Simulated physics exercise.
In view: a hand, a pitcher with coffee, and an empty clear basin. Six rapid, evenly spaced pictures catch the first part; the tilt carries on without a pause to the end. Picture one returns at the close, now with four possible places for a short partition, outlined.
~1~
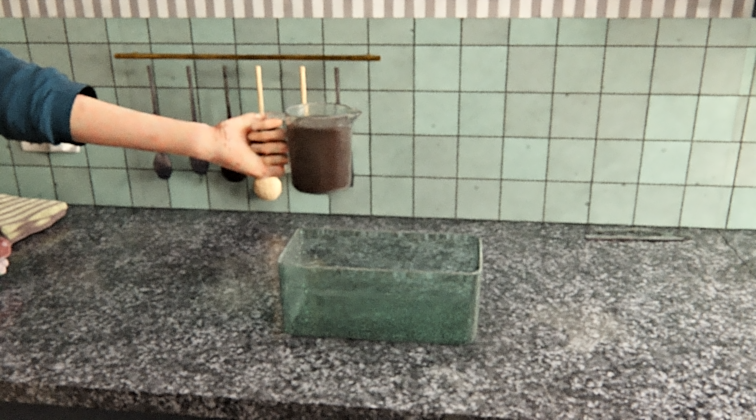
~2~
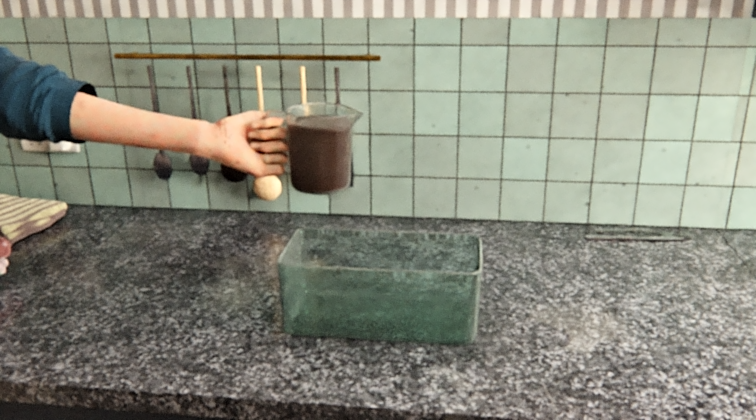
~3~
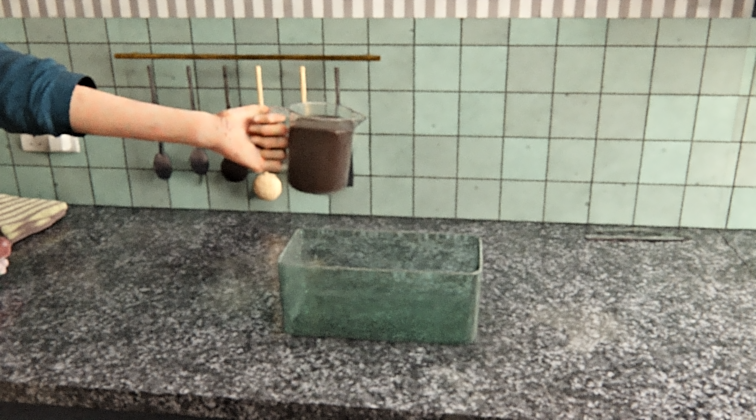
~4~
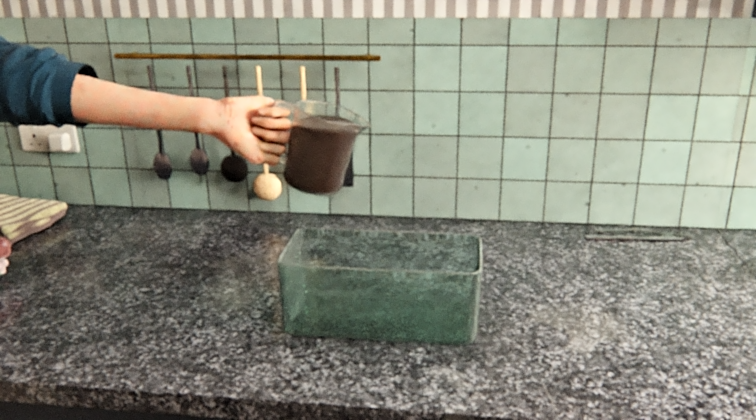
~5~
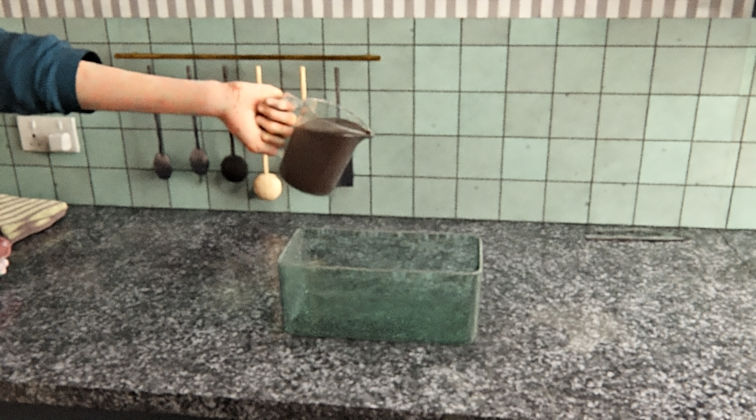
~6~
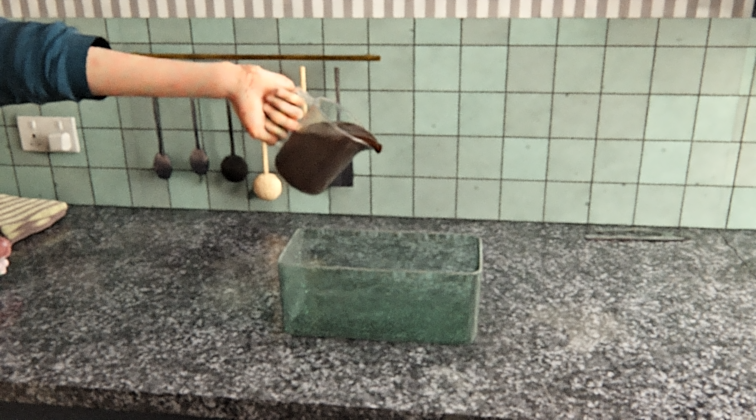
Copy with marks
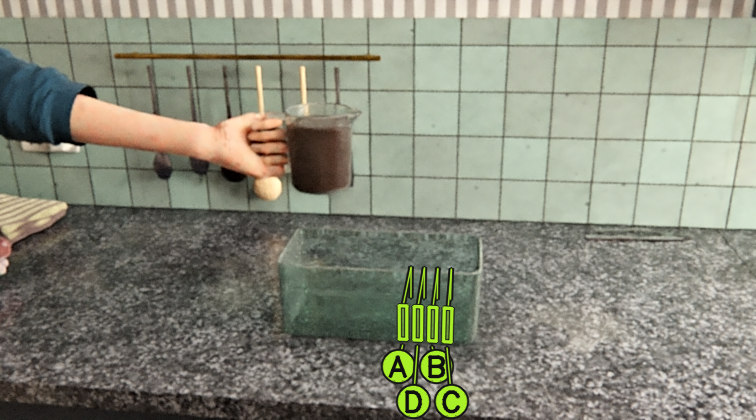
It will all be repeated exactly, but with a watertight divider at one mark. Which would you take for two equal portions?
A beats the others.
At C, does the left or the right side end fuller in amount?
The left one.
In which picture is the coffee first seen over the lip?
In picture 6.
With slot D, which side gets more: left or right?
The left side.
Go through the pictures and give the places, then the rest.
Upright, lip at (361, 113); basin from (285, 330) to (476, 342); nothing has left yet.
Upright, lip at (362, 114); nothing has left yet.
Tipped about 7°, lip at (365, 119); nothing has left yet.
Tipped about 15°, lip at (369, 126); nothing has left yet.
Tipped about 26°, lip at (373, 136); nothing has left yet.
Tipped about 39°, lip at (375, 148); coffee is over the lip, down to (379, 151).
On the marked copy, A at (402, 344); B at (432, 346); C at (446, 347); D at (417, 345).
With A, about 54 % ends left of the wall and 44 % right of it.
With B, about 91 % ends left of the wall and 3 % right of it; 6 % is lost outside.
With C, about 93 % ends left of the wall and 5 % right of it.
With D, about 83 % ends left of the wall and 12 % right of it; 5 % is lost outside.
